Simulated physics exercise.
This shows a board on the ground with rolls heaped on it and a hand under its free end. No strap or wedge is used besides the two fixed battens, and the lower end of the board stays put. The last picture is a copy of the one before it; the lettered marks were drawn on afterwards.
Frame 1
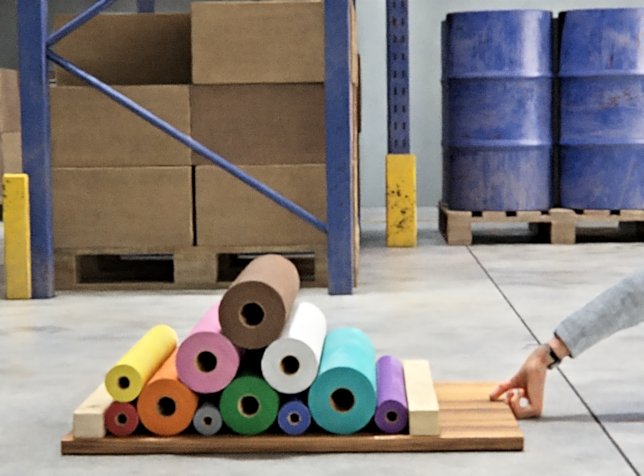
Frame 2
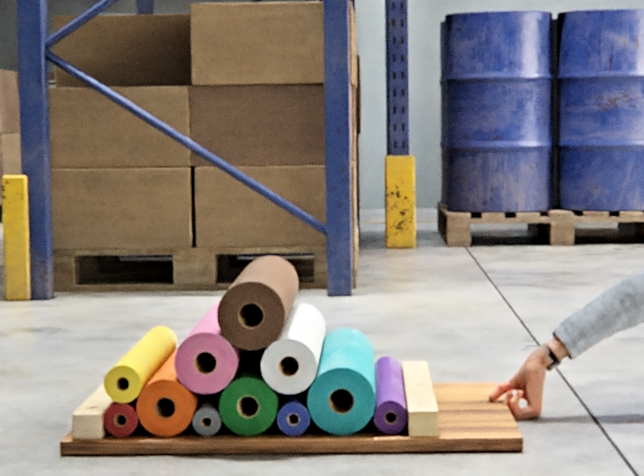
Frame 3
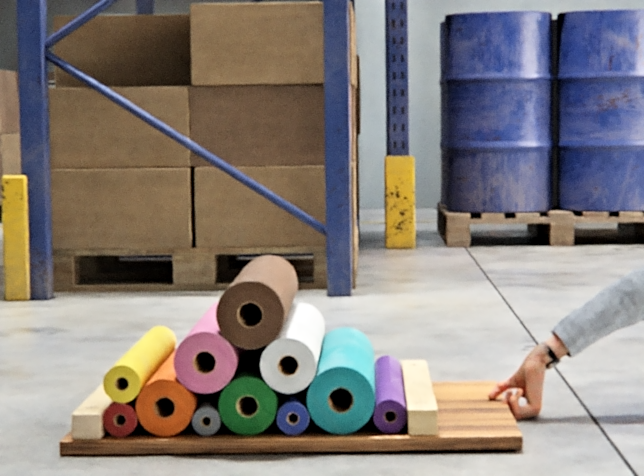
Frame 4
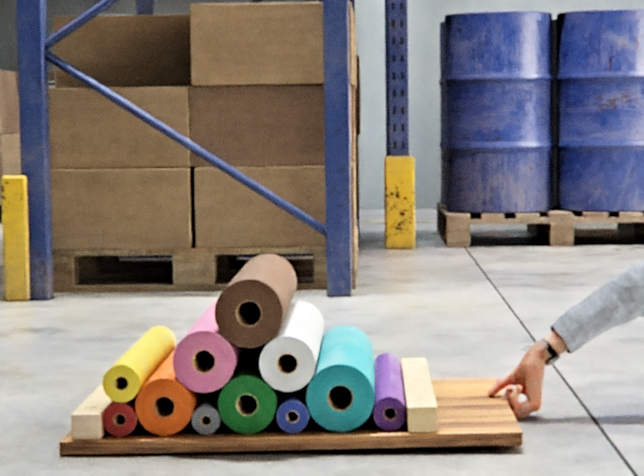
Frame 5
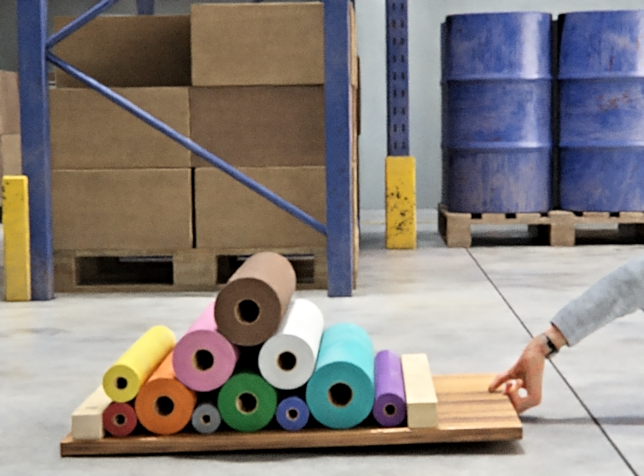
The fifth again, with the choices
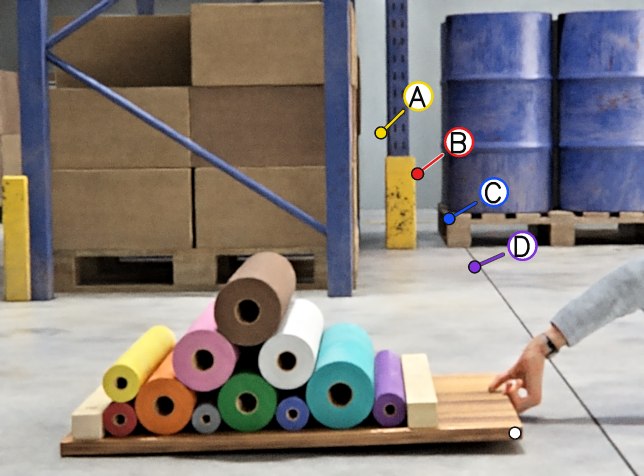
A hand at the right end of a wooden board on the floor barely moves at first, then lifts that end very slightly. The colourful rolls heaped between two pale blocks, with a brown one on top, keep their arrangement, while the shelving, boxes and blue drums behind stay still.
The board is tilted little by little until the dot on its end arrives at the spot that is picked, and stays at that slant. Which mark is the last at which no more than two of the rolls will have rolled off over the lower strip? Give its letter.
No higher than B.
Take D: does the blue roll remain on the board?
Yes, with D.
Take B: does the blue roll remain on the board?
Yes.
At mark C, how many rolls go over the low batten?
With C, one.
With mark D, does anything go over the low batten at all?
Yes.
On the marked copy, A at (381, 133); B at (418, 174); C at (449, 219); D at (474, 267); the white dot at (515, 433).
With B. Early on, board at 20°.
Further on, board at 37°.
At the end, board at 37°, one over the low batten (yellow).
As for the rest, A three over the low batten (pink, brown, yellow); C one over the low batten (yellow); D one over the low batten (yellow).
